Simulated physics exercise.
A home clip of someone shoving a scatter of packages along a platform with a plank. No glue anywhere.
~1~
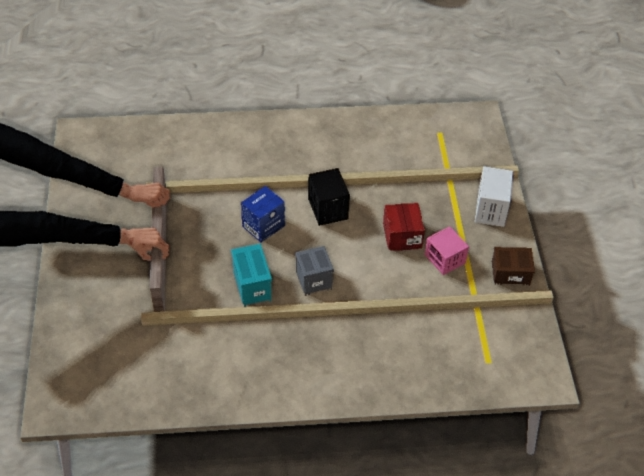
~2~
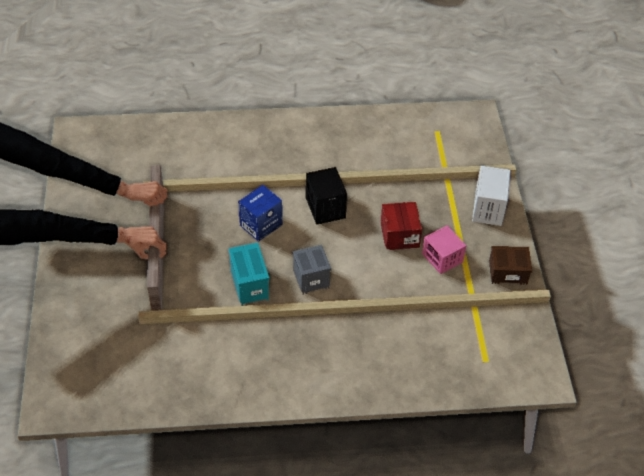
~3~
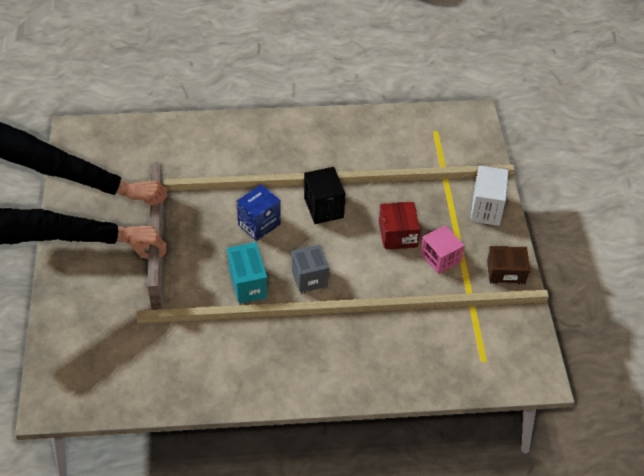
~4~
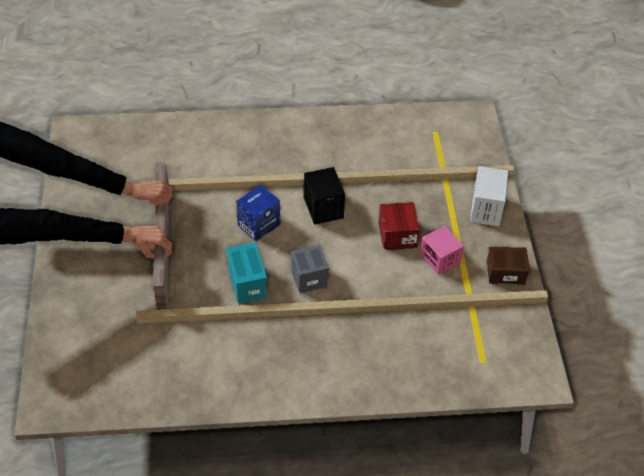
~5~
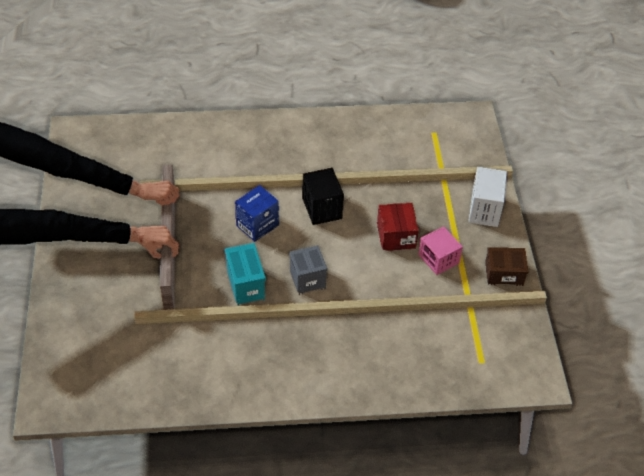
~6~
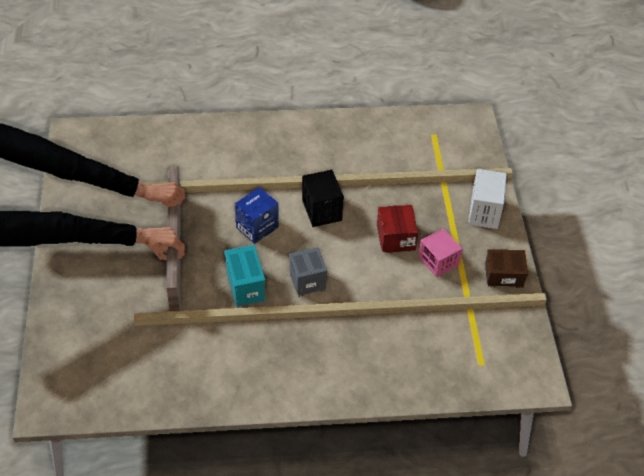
At first, two hands hold a plank upright at the left end of a table, with eight colored boxes scattered between two wooden rails and a yellow line near the right. The hands then push the plank slightly rightward, while the boxes stay where they are, untouched.
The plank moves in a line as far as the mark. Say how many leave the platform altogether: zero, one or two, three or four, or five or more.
The number that fall off is one or two.
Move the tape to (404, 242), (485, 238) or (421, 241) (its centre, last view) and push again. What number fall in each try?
In that order 0, 5 and 0.
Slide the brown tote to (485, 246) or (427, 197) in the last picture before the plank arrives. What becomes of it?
Place by place, it falls; does not fall.
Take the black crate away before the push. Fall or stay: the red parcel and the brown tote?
The red parcel remains up; the brown tote is lost.
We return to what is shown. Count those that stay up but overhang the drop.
2 of them.
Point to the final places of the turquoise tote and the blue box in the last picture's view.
The turquoise tote at (480, 267), the blue box at (471, 216).
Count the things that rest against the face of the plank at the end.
In contact: 3.
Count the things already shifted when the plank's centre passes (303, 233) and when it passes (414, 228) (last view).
At the one place 4, at the other 8.
Early on, none off yet; brown tote at rest near (506, 269); white crate at rest near (487, 199); pink crate at rest near (440, 253).
A while later, none off yet; brown tote travelled a little near (518, 270); white crate at rest near (487, 199); pink crate travelled about its own width near (480, 251).
Finally, the number that fall off is one or two; lost, brown tote.
